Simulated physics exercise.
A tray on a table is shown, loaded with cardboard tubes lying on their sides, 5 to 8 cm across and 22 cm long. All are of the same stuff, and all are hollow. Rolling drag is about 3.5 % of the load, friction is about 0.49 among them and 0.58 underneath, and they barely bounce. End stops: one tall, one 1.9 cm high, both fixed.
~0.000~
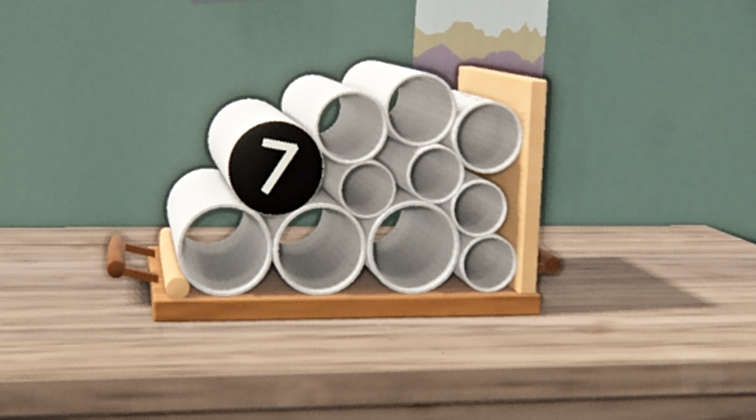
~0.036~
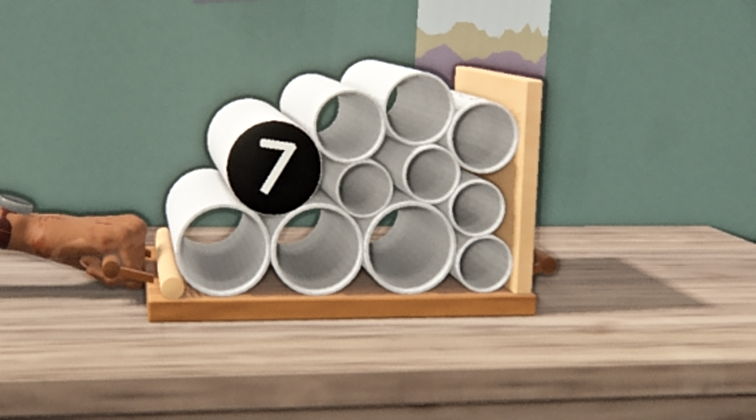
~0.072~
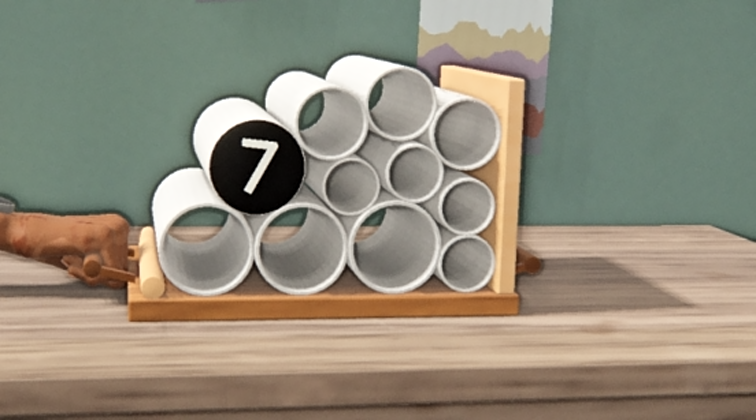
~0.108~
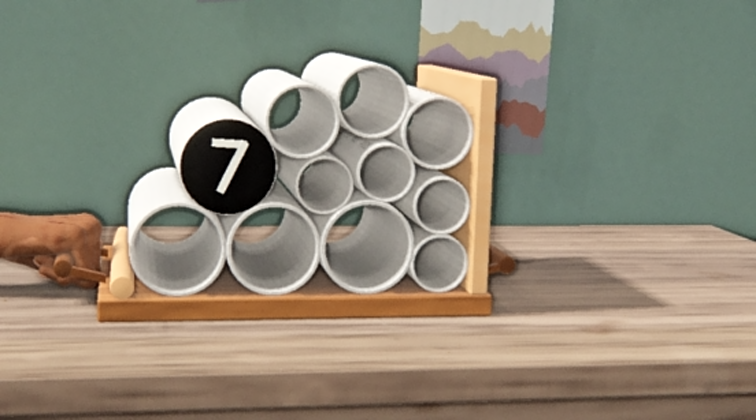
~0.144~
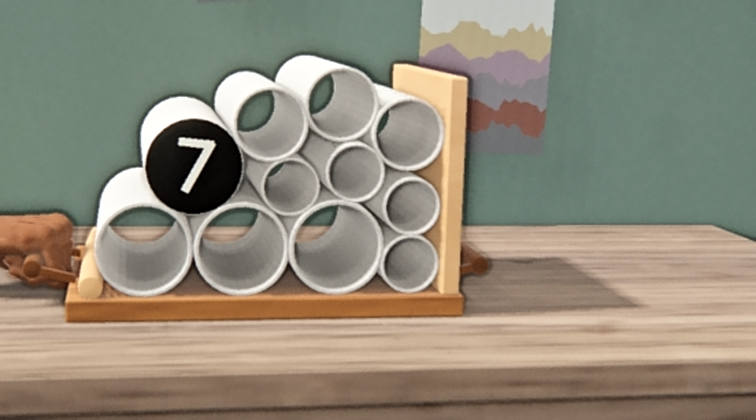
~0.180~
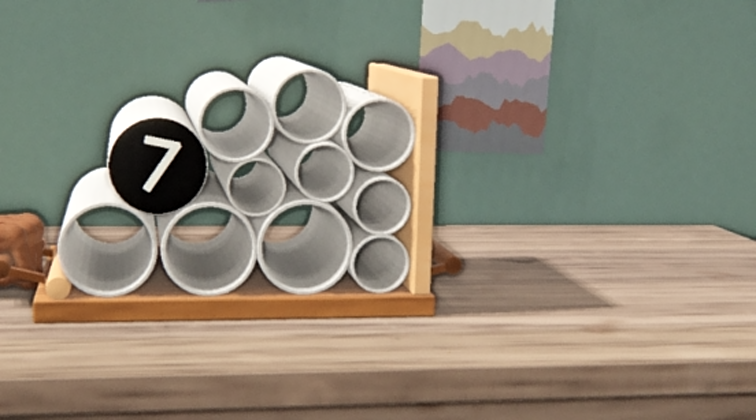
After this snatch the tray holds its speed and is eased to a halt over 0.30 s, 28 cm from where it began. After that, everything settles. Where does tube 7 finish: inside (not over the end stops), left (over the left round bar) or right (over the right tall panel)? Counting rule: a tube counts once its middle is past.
My answer is that tube 7 ends up inside.
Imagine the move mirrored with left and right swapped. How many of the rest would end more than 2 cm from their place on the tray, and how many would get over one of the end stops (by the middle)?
In that case 3 shift, 1 get out.
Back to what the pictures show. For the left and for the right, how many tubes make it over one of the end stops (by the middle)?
Counting left then right, it's 0 and 0.
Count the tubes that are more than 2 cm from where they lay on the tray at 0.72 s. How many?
It comes to 0 at that point.
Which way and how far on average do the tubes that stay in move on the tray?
To the left, roughly 0 cm.
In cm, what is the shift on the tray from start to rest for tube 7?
Tube 7: 0.
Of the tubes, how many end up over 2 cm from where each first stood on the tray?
The number comes to 0.
By 0.34 s, tray 21 cm along; 0 now displaced over 2 cm; not one over the end stops; no. 7 in place (moves measured on the tray).
By 0.48 s, tray 27 cm along; 0 now displaced over 2 cm; not one over the end stops; no. 7 in place.
By 0.58 s, tray 28 cm along; 0 now displaced over 2 cm; not one over the end stops; no. 7 in place.
At rest by 0.9 s, 0 moved over 2 cm; not one over the end stops; no. 7 in place; top of the pile 19 cm high, from 19 cm.
